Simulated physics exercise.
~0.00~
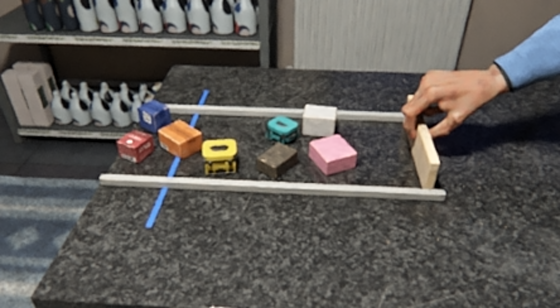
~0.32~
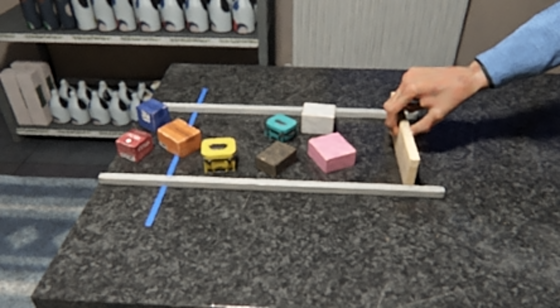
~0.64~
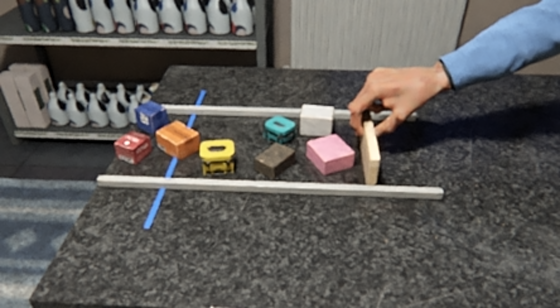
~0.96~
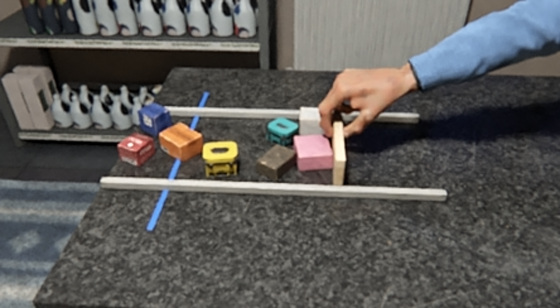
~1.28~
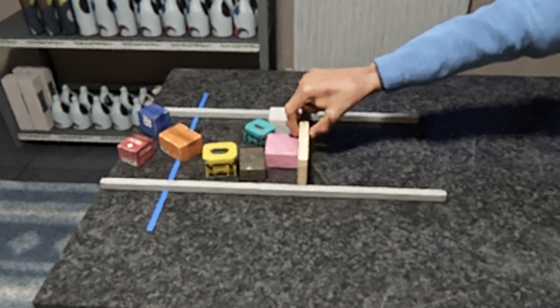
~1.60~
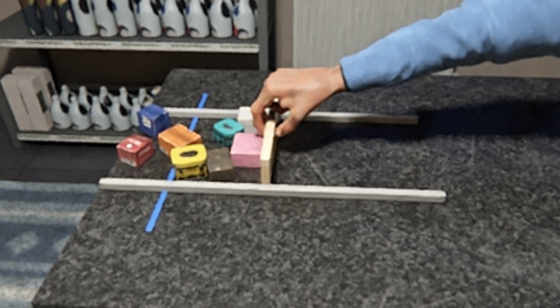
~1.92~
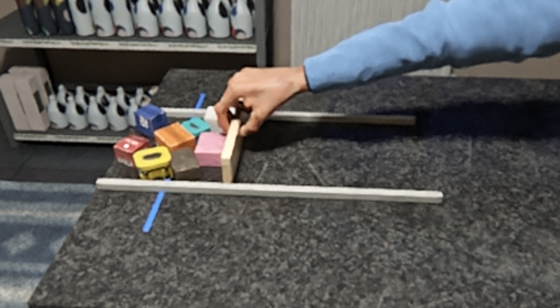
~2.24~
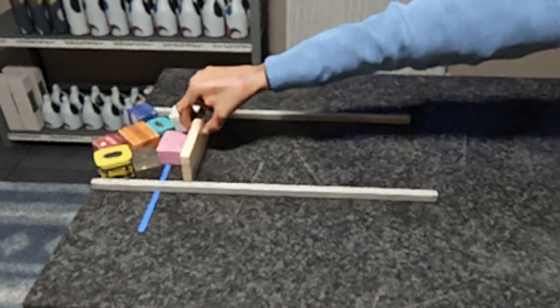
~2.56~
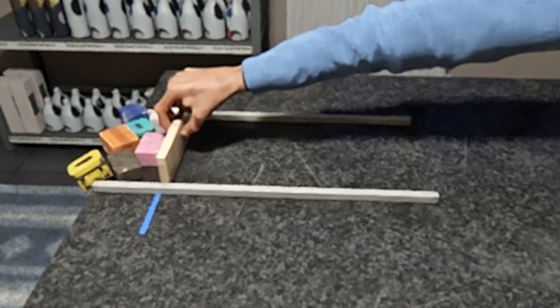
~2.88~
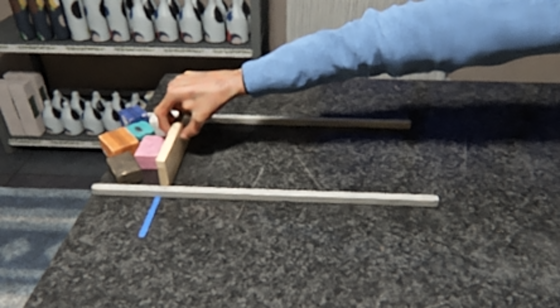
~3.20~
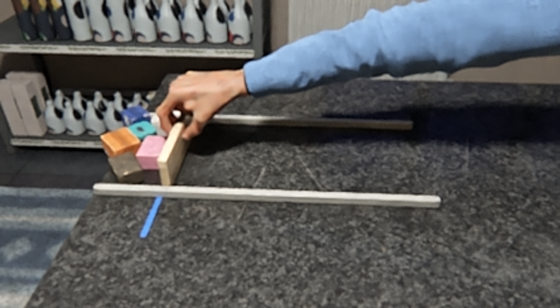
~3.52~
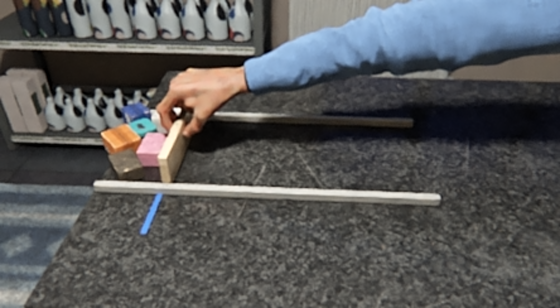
On a dark countertop, a hand slides a board left, pushing two blocks off the edge.
